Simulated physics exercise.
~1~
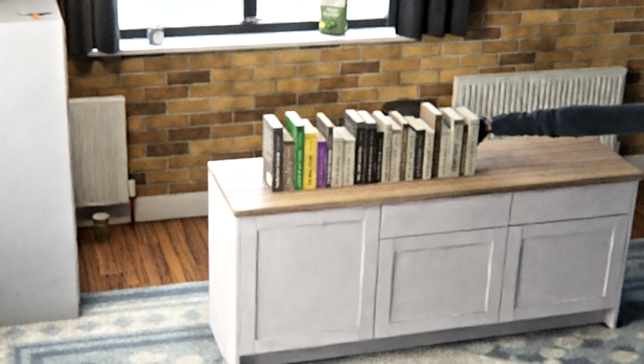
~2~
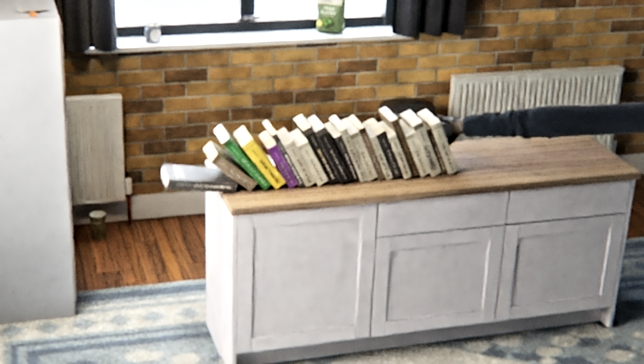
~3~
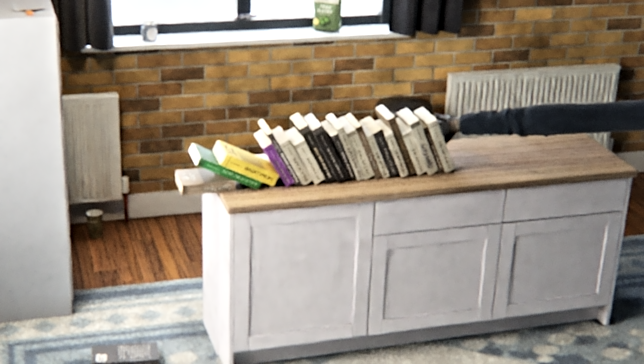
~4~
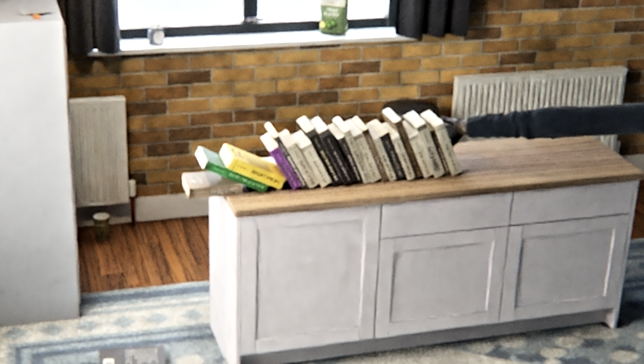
To begin with, a row of books stands upright on the wooden top of a white cabinet, with a dark-sleeved arm reaching in from the right to its far end. The arm pushes left, and the whole row tips over toward the left end. A book at that end lies flat, jutting past the edge, then one drops to the rug below. The green and yellow books sink lower onto their sides, while the purple book stays leaning. Finally, the yellow book rests on top of the cabinet, with the remaining books slanted behind it.
